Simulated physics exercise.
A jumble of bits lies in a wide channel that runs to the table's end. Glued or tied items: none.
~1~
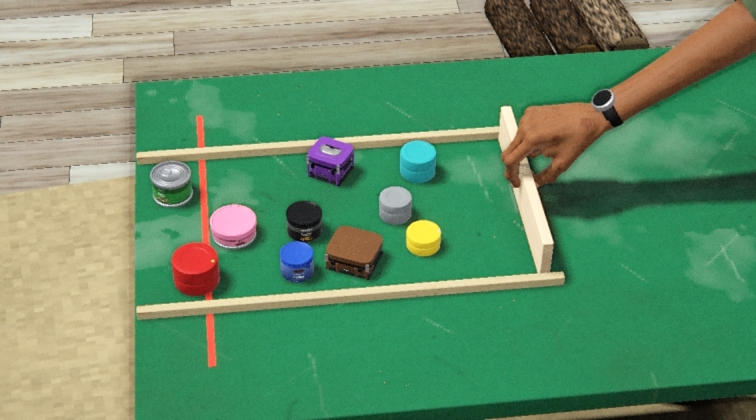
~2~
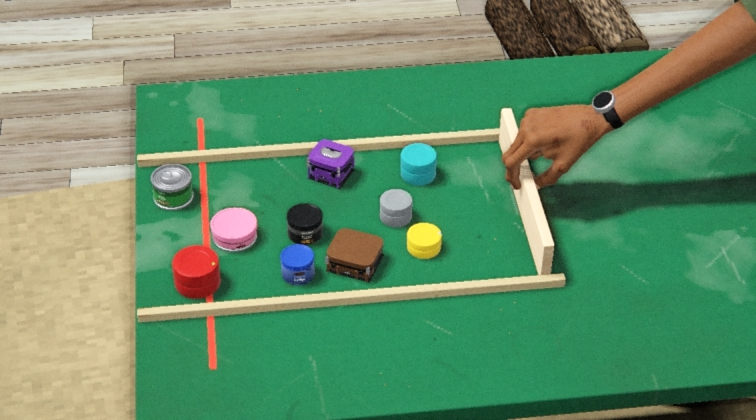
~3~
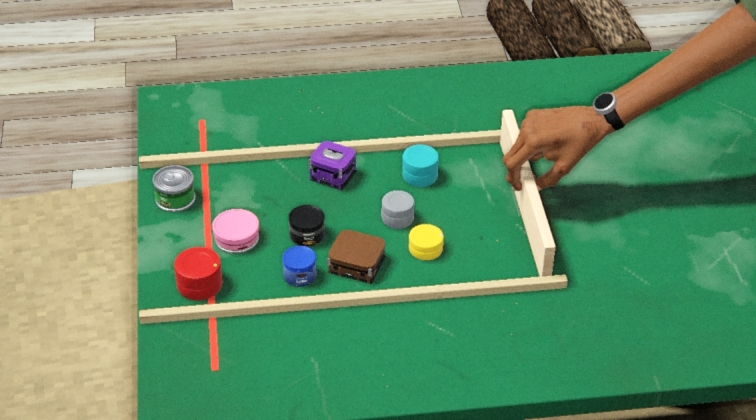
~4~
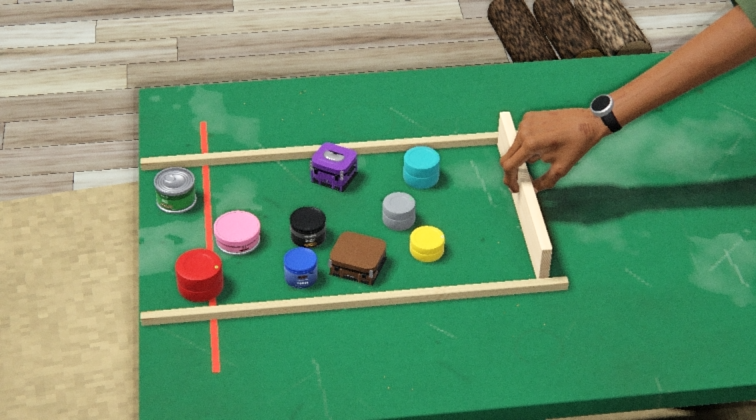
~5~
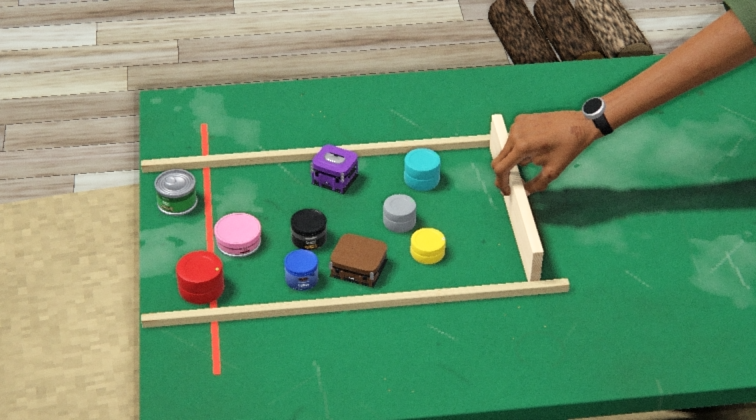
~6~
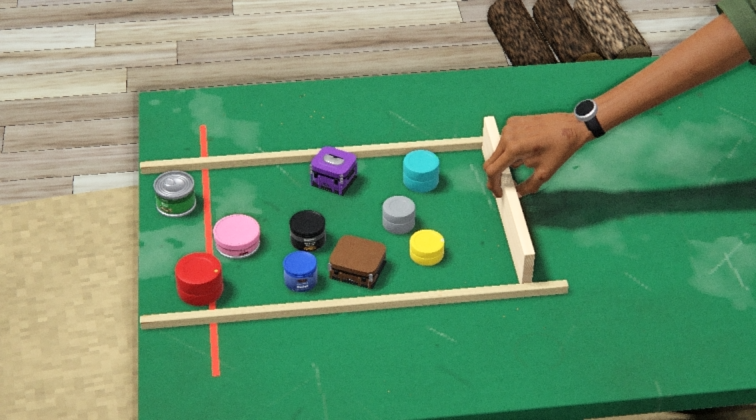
A hand slides a wooden board slightly left along a channel holding scattered colourful containers.
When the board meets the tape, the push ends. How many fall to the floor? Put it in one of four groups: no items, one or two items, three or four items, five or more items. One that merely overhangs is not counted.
Count off: One, maybe two.
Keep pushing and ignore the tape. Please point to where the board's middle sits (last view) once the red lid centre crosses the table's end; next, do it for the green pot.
Points: About (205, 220) and about (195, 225).
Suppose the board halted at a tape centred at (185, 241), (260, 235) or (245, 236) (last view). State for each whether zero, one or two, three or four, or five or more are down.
Going through the three places in order, the answers are three to four; no fall at all; not one.
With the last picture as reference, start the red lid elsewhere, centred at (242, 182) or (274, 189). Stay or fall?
One after the other: It keeps its spot; it keeps its spot.
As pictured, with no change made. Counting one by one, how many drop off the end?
1.
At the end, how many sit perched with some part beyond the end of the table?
That would be 3.
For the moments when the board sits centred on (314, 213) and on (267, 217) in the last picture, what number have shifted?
The counts are 8 and 9.
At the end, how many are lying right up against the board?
5 in contact.
Soon after, none off yet; green pot at rest near (175, 194); red lid at rest near (199, 279); pink tin at rest near (237, 237).
After that, none off yet; green pot at rest near (175, 194); red lid at rest near (197, 279); pink tin displaced a little near (216, 237).
In the end, the number that fall off is one or two; gone, pink tin.
